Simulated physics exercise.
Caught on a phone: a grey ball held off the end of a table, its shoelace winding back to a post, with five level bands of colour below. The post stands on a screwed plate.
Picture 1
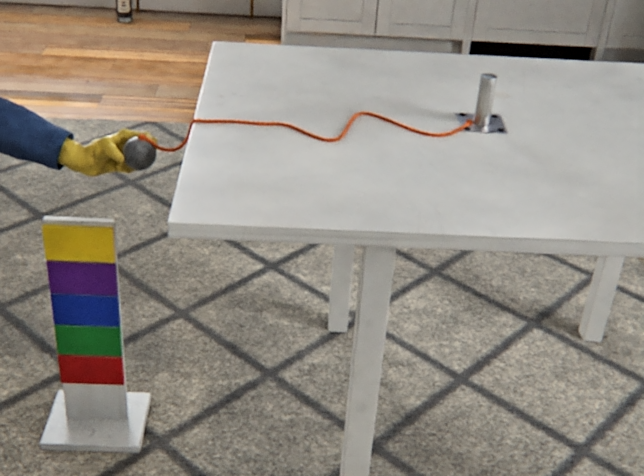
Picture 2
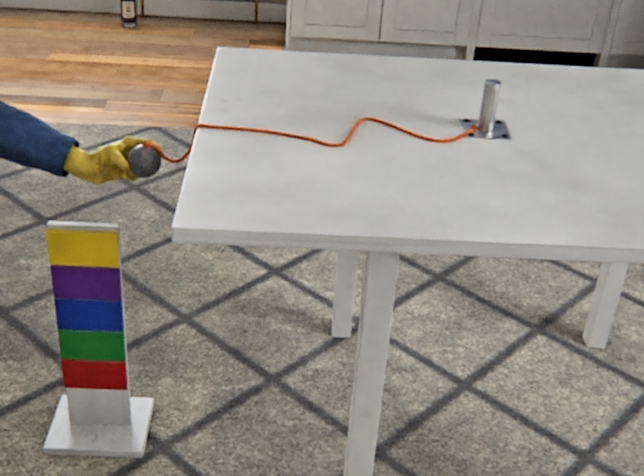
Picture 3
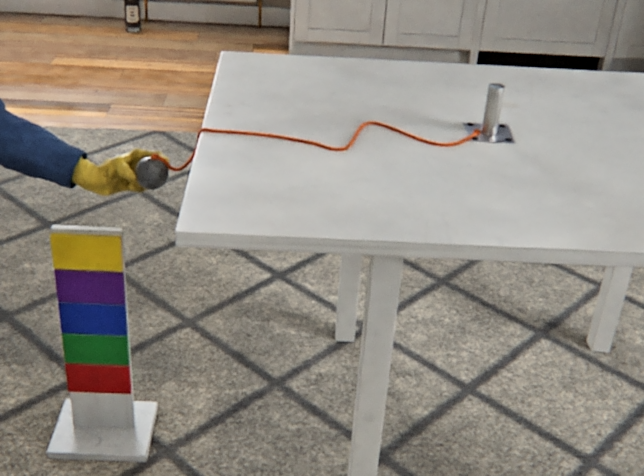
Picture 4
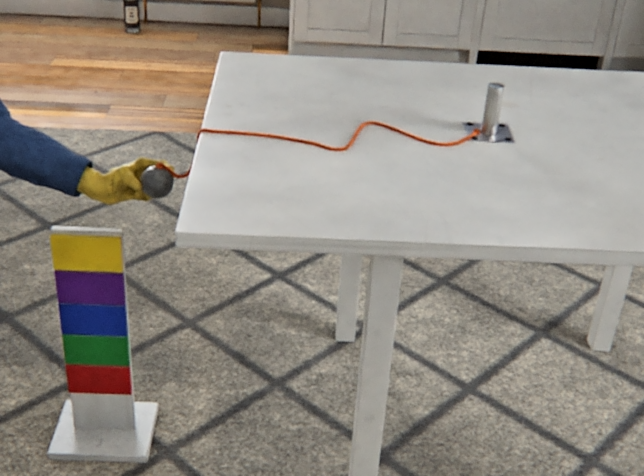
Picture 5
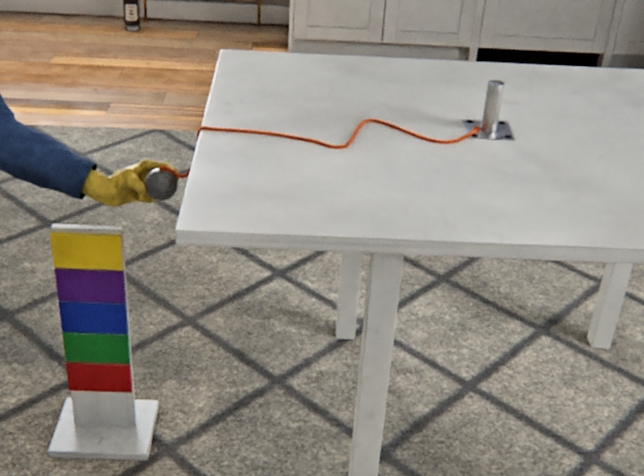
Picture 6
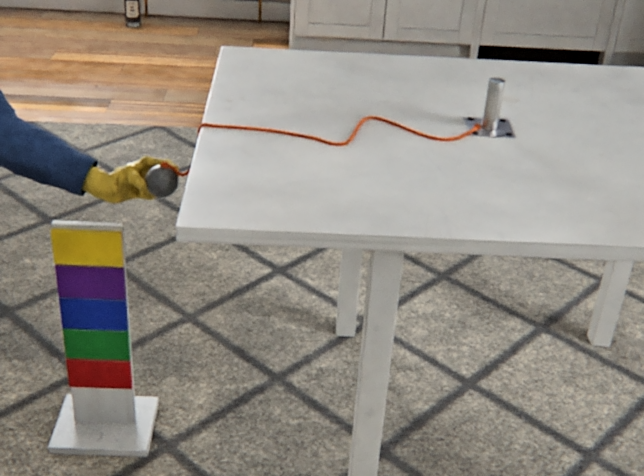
Beside a pale table, a yellow-gloved hand held a grey ball above a stand of coloured bands and edged it slightly right, while the orange lace winding across the tabletop to a post barely changed.
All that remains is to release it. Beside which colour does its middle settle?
The shoelace holds its middle at purple.
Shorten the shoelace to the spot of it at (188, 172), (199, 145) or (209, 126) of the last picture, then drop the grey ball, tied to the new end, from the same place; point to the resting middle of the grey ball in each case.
Near (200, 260), (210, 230) and (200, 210).
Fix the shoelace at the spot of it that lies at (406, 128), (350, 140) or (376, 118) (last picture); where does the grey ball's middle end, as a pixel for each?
The places are (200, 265), (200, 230) and (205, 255).
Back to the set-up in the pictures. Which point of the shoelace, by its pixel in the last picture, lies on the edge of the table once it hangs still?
It lies at about (277, 131).
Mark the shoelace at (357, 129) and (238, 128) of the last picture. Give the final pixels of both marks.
About (309, 126), and the other about (200, 168).
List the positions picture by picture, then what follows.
The first frame shows grey ball (139, 154); yellow (79, 245); purple (82, 279); blue (85, 311); green (88, 342); red (91, 371).
The second frame shows grey ball (145, 161); shoelace through (455, 139) (389, 124) (346, 140) (279, 134) (201, 128).
The third frame shows grey ball (152, 173).
The fourth frame shows grey ball (157, 182); shoelace through (458, 143) (392, 128) (350, 144) (283, 138) (204, 132).
The fifth frame shows grey ball (161, 184).
The sixth frame shows grey ball (162, 181); shoelace through (459, 138) (393, 123) (350, 139) (283, 133) (205, 127).
Soon after, ball near (178, 274); level with purple.
Then, ball near (226, 272); level with purple.
Further on, ball near (201, 278); level with purple.
At rest, ball near (198, 279); level with purple. At purple.
